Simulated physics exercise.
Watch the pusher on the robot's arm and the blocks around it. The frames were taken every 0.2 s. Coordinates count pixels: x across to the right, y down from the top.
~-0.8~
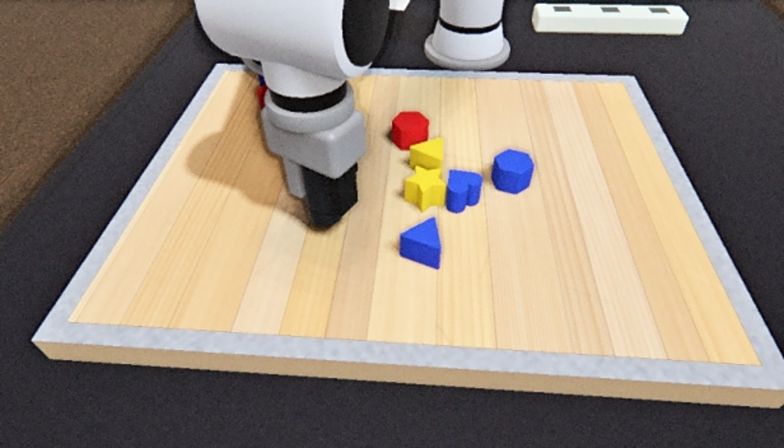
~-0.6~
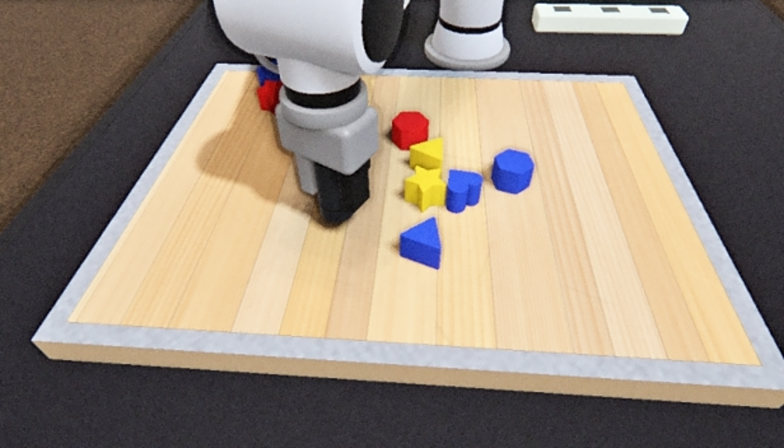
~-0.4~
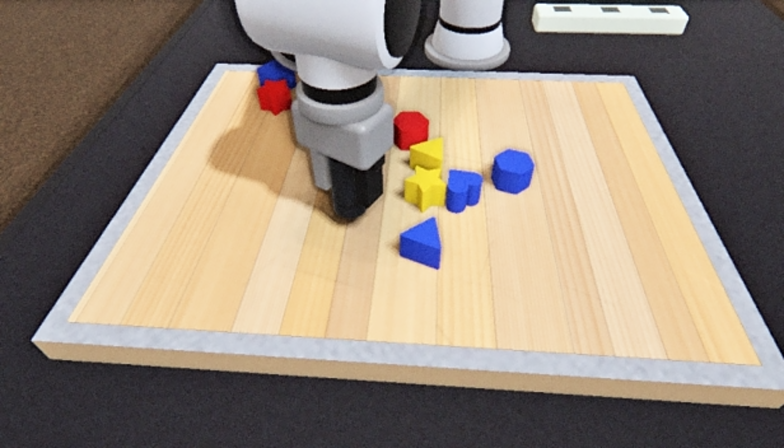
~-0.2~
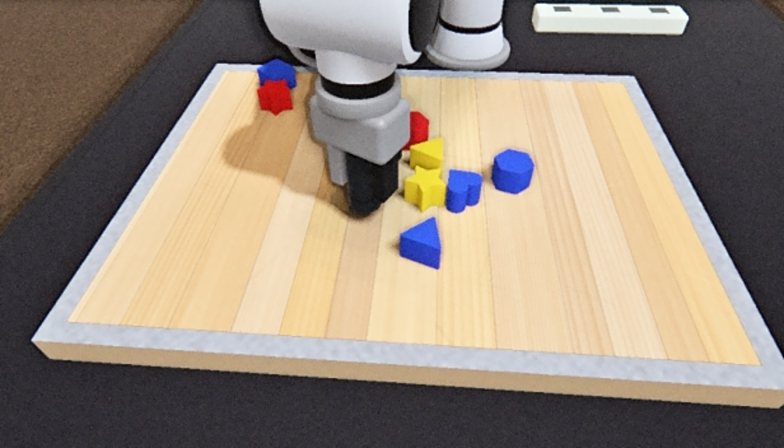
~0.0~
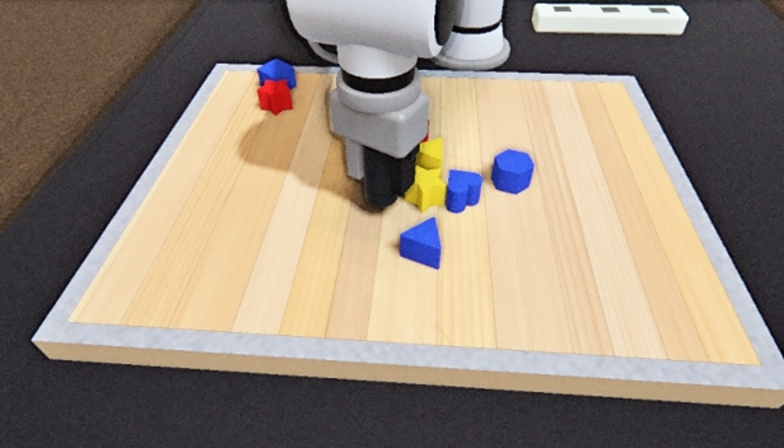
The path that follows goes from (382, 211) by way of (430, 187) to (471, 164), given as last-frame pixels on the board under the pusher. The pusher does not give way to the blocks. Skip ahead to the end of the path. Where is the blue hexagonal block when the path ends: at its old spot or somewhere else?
If the pusher follows that path, the blue hexagonal block ends up shifted.
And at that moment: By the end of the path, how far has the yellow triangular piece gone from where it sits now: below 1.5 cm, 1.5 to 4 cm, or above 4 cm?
Range: 1.5 to 4 cm.
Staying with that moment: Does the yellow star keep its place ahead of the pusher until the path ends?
In short: No.
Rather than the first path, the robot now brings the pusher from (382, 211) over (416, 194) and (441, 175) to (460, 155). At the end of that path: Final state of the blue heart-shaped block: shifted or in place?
It's moved.
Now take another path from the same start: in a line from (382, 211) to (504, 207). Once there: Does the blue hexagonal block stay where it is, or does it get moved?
The blue hexagonal block is moved.
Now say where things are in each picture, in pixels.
In the first picture, pusher's lower end at (327, 215); yellow star at (426, 178); yellow triangular piece at (431, 147); blue heart-shaped block at (463, 180); blue hexagonal block at (515, 160).
In the second picture, pusher at (338, 212); blocks still.
In the third picture, pusher at (351, 208); blocks still.
In the fourth picture, pusher at (366, 203); blocks still.
In the fifth picture, pusher at (382, 197); yellow star at (426, 178); yellow triangular piece at (431, 147); blue heart-shaped block at (463, 180); blue hexagonal block at (515, 160).
What follows on the original path. One third of the way, pusher at (416, 181); yellow star at (445, 169), turned 30° clockwise; yellow triangular piece at (434, 147), turned 15° anticlockwise; blue heart-shaped block at (473, 179).
Two thirds of the way, pusher at (447, 166); yellow star at (476, 162), turned 60° clockwise; yellow triangular piece at (439, 142), turned 50° anticlockwise; blue heart-shaped block at (495, 180), turned 30° clockwise.
At the end, pusher at (473, 151); yellow star at (490, 158), turned 105° clockwise; yellow triangular piece at (441, 139), turned 75° anticlockwise; blue heart-shaped block at (497, 181), turned 40° clockwise; blue hexagonal block at (526, 163), turned 10° anticlockwise.
